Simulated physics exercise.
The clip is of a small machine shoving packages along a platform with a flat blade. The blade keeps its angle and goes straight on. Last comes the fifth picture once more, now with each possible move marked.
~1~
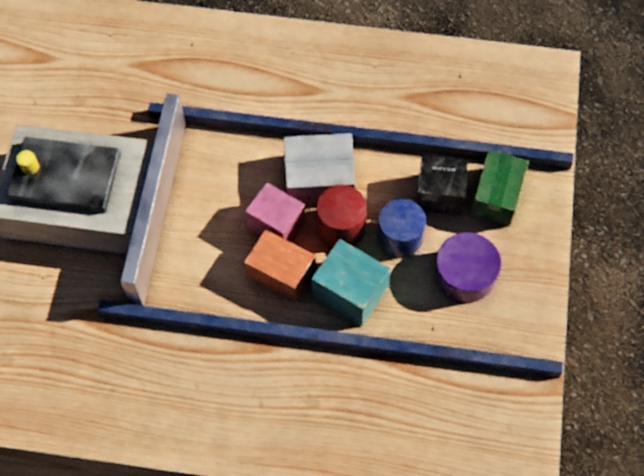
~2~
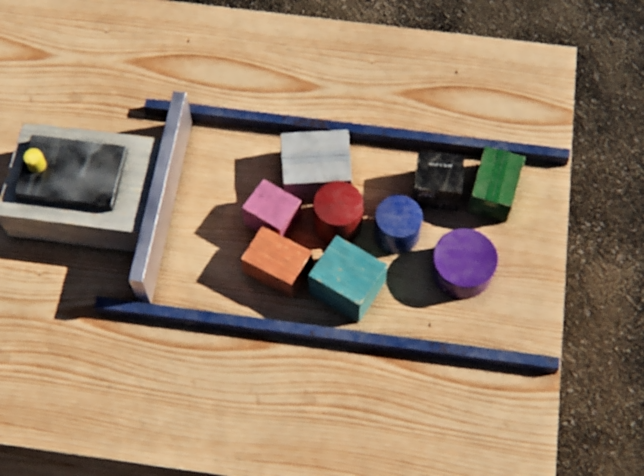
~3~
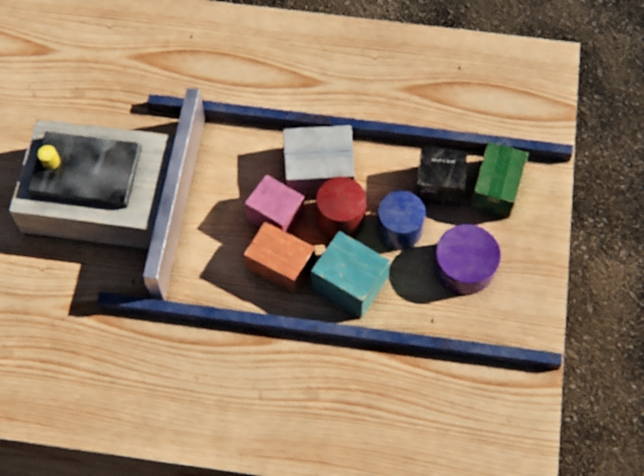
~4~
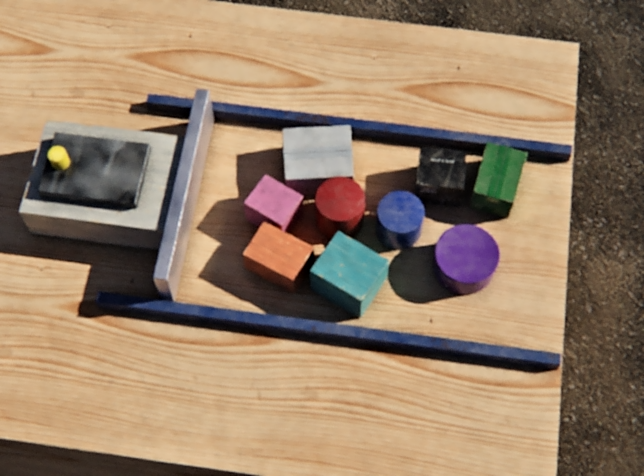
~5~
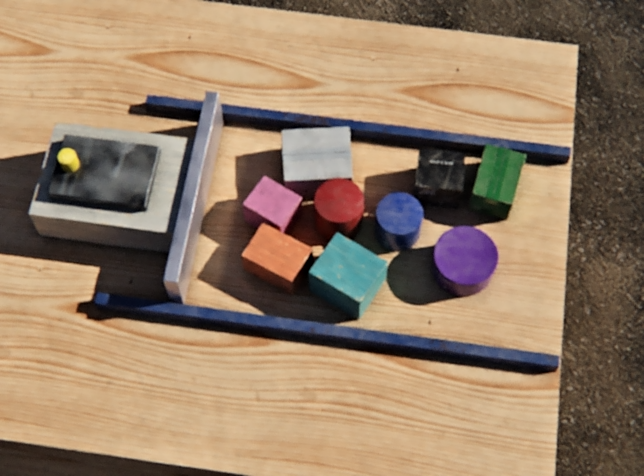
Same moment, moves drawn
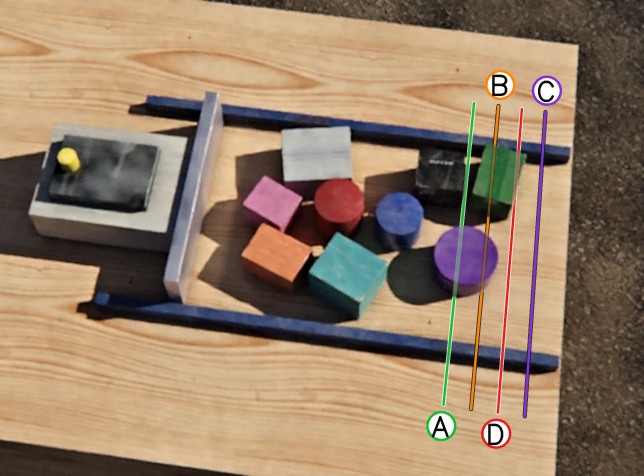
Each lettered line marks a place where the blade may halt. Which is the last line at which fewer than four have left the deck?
No fourth one falls up to A.
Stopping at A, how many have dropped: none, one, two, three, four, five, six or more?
By then, three.
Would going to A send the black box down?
No.
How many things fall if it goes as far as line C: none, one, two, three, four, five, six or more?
In all, six or more.
On the marked copy, A at (460, 244); B at (486, 248); C at (536, 254); D at (511, 251).
With A. Early on, robot (208, 185); blue canister (414, 226); turquoise crate (378, 279).
Further on, robot (306, 197); purple pail (540, 275); green box (535, 185).
At the end, robot (378, 206); green box over the edge; purple pail over the edge; three fallen.
As for the rest, B drops five; C drops seven; D drops six.
